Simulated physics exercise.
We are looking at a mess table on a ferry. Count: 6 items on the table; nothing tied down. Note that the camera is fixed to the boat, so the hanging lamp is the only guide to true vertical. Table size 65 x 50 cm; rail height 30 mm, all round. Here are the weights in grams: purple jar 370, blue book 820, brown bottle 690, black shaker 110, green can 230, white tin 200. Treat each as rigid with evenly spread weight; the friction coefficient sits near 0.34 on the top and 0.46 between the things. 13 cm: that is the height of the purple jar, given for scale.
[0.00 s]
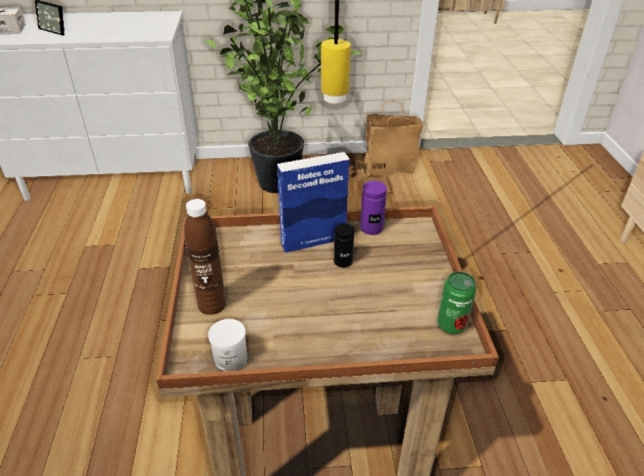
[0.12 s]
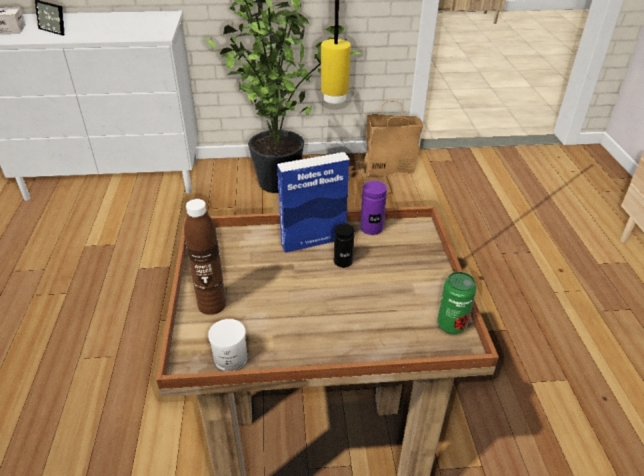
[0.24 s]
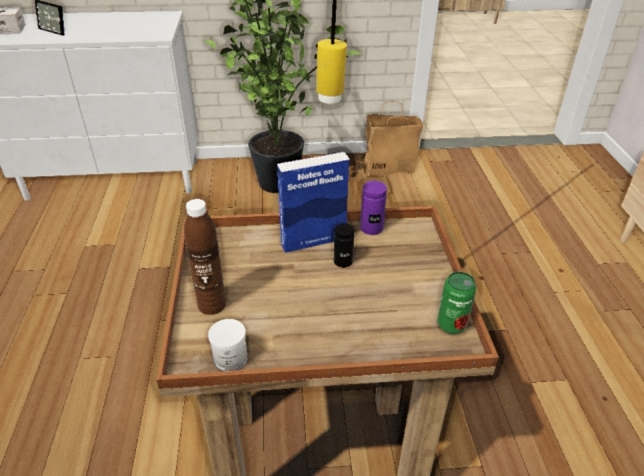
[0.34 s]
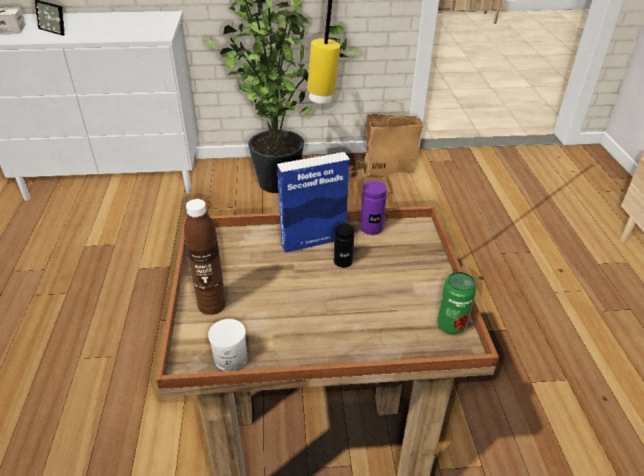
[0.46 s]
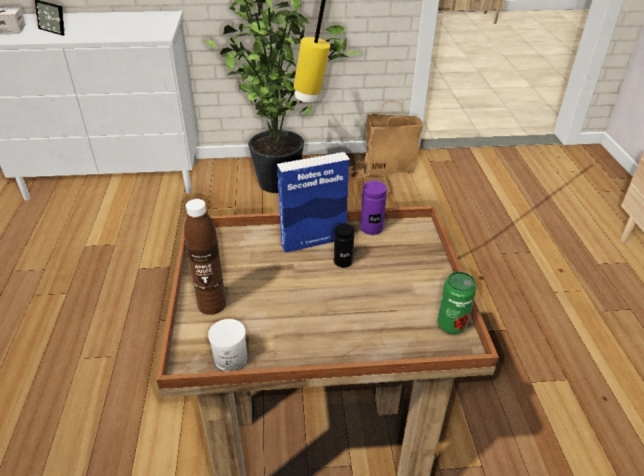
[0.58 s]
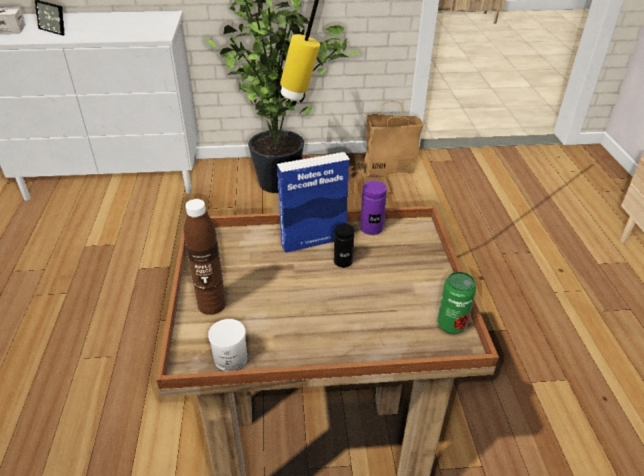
The yellow hanging lamp swings gradually to the left above a table of six still items.
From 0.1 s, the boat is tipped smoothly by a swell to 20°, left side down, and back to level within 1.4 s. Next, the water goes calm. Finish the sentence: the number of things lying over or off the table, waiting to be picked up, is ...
... is exactly one.
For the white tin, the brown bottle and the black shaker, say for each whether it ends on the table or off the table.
Outcome: The white tin remains on its support; the brown bottle departs its support; the black shaker remains on its support.
After 1.08 s, heel 13°, left side down; brown bottle now off the table.
After 1.28 s, heel 4°, left side down.
In the end (2.0 s), off the table, brown bottle; the other 5 under 5 cm from the start. In the last view, purple jar near (371, 208), blue book near (310, 204).
